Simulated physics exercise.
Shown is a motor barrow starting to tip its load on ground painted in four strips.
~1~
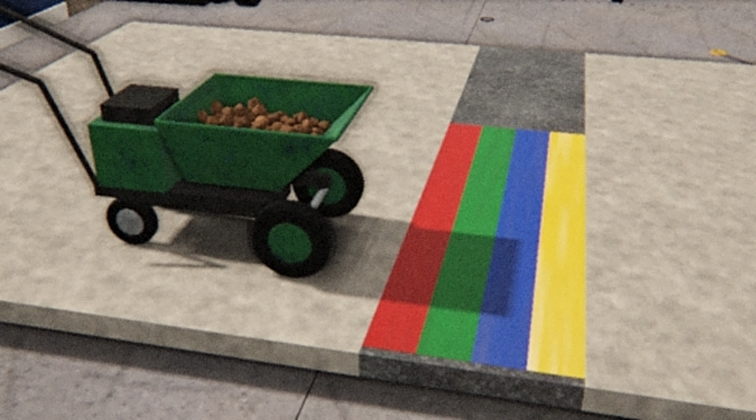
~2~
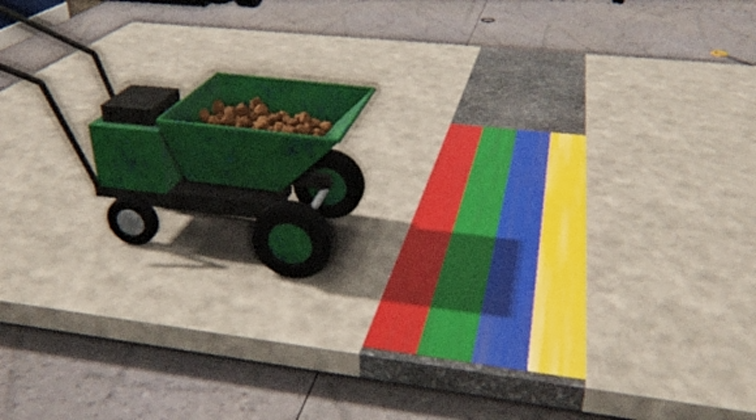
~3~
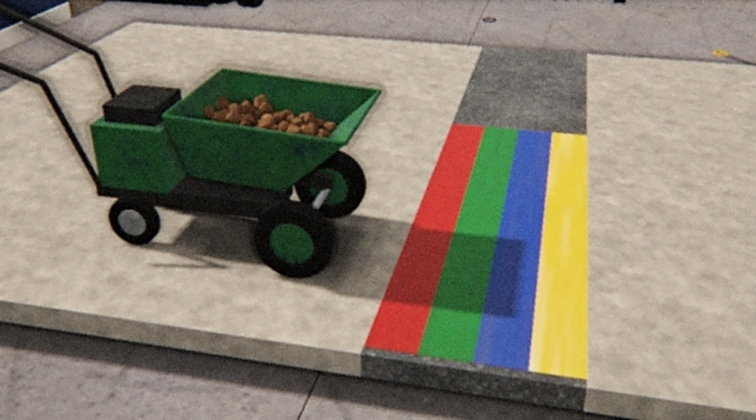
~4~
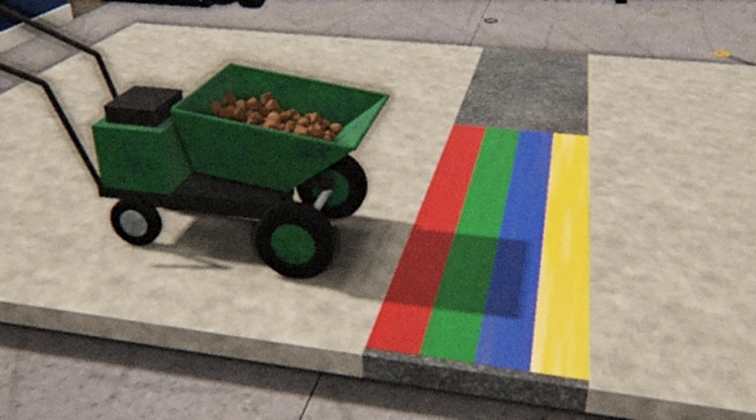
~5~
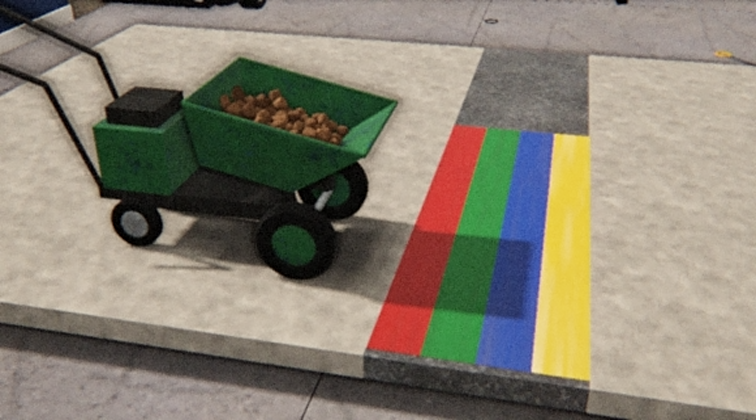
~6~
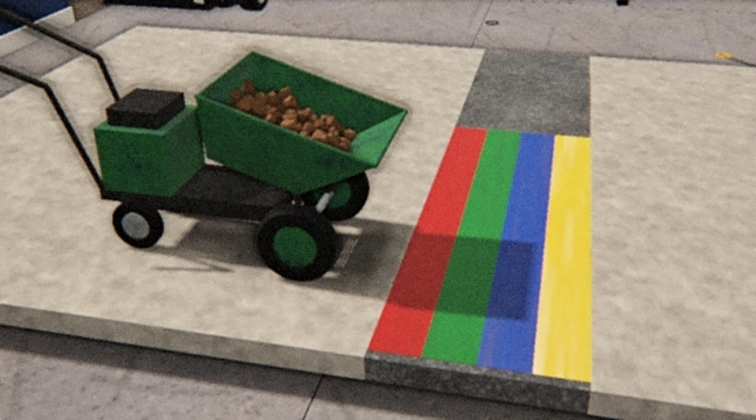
Green motor barrow loaded with brown clods standing beside four coloured strips, its skip starting level, then gradually tilting toward the right.
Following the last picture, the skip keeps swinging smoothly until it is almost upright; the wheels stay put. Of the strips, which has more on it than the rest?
I would say the green one.
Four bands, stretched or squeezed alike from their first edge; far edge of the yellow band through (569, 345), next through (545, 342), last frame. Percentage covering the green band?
I'd put it at some 40 % for the first and some 30 % for the second.
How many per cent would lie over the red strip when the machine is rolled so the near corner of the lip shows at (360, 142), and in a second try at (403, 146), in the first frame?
Roughly 0 per cent, then roughly 0 per cent.
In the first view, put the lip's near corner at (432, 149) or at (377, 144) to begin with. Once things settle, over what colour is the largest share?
That yellow strip at the first place, then that blue strip at the second.
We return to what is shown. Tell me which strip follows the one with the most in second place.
That blue strip comes second.
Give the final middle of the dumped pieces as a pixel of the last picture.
Once nothing moves, the middle sits near (483, 264).
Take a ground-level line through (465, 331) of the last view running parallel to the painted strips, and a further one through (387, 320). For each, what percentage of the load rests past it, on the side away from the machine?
Around 50 in a hundred for the first, 90 in a hundred for the second.
Shortly afterwards, skip tipped steeply; the whole lot in the skip.
Next, skip tipped steeply; the bulk in the skip; a little over the red strip; a little over the green strip; only a few over the blue strip.
Some moments later, skip tipped right over; a little in the skip; a little over the red strip; near half over the green strip; near a quarter over the blue strip; a little over the yellow strip; a little off the paint.
In the end, skip tipped right over; a little in the skip; a little over the red strip; near half over the green strip; near a quarter over the blue strip; a little over the yellow strip; a little off the paint.
